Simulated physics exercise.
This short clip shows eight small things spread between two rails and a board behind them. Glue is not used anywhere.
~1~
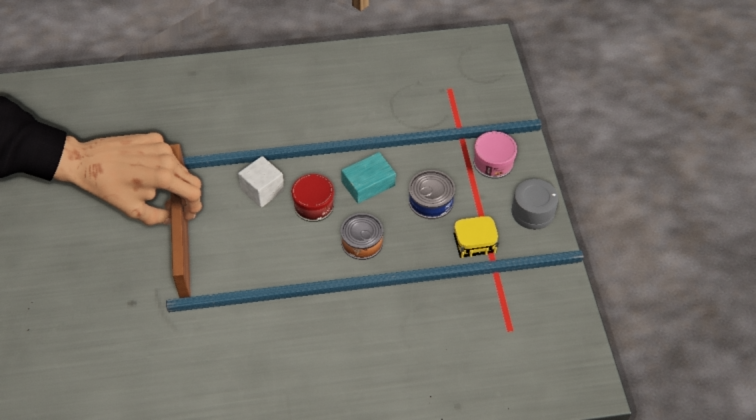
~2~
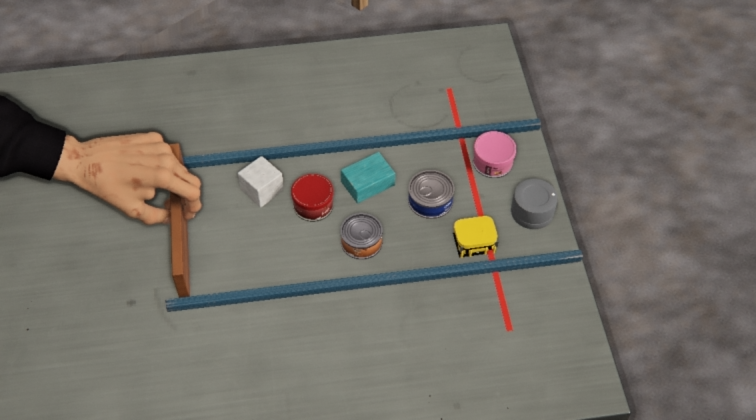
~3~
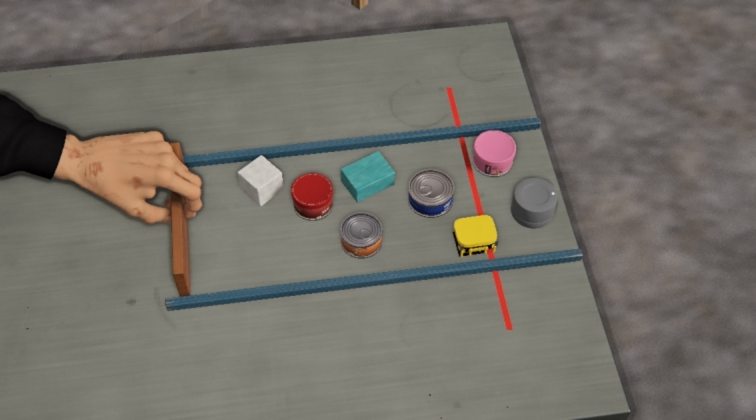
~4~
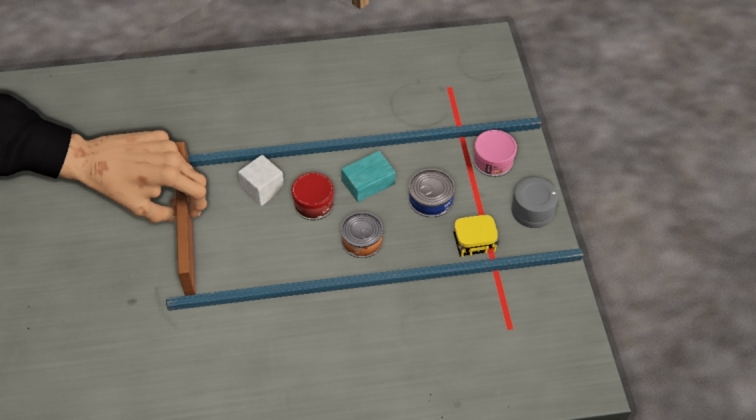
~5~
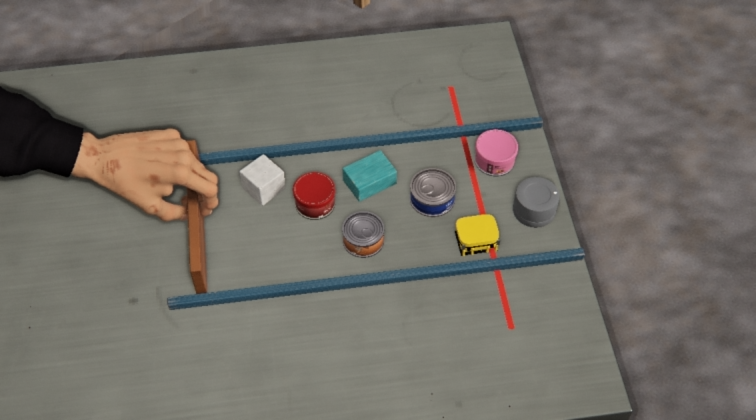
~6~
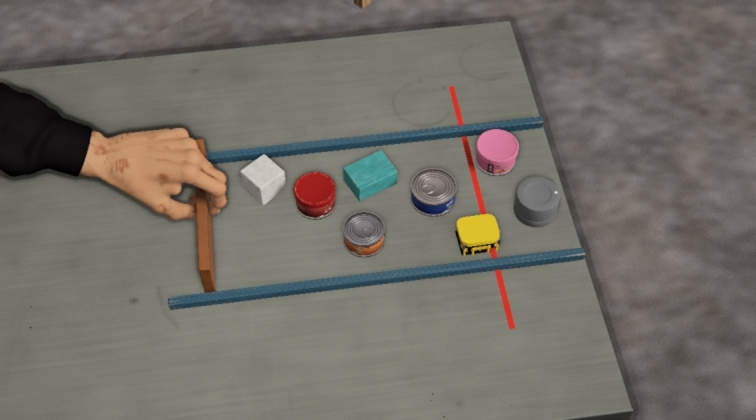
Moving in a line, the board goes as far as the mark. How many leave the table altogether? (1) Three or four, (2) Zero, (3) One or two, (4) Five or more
3.
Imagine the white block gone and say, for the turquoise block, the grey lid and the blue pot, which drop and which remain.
Result: Turquoise block stays, grey lid comes off, blue pot stays.
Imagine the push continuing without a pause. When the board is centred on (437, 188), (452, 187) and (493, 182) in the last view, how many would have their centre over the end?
First 0, next 0, last 2.
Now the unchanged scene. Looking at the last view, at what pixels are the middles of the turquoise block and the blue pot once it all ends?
First object about (524, 158); second object about (542, 194).
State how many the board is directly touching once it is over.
Count: 3.
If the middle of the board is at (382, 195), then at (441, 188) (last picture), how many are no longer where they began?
At first I count 5, and then 8.
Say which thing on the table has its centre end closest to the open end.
That would be the blue pot, the foremost.
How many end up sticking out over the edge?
Overhang count: 0.
Early on, none off yet; grey lid at rest near (536, 202); pink tin at rest near (497, 153); yellow case at rest near (477, 235).
A while later, none off yet; grey lid moving near (540, 202); pink tin travelled a little near (519, 150); yellow case travelled a little near (499, 236).
Finally, the number that fall off is one or two; lost, pink tin and grey lid.
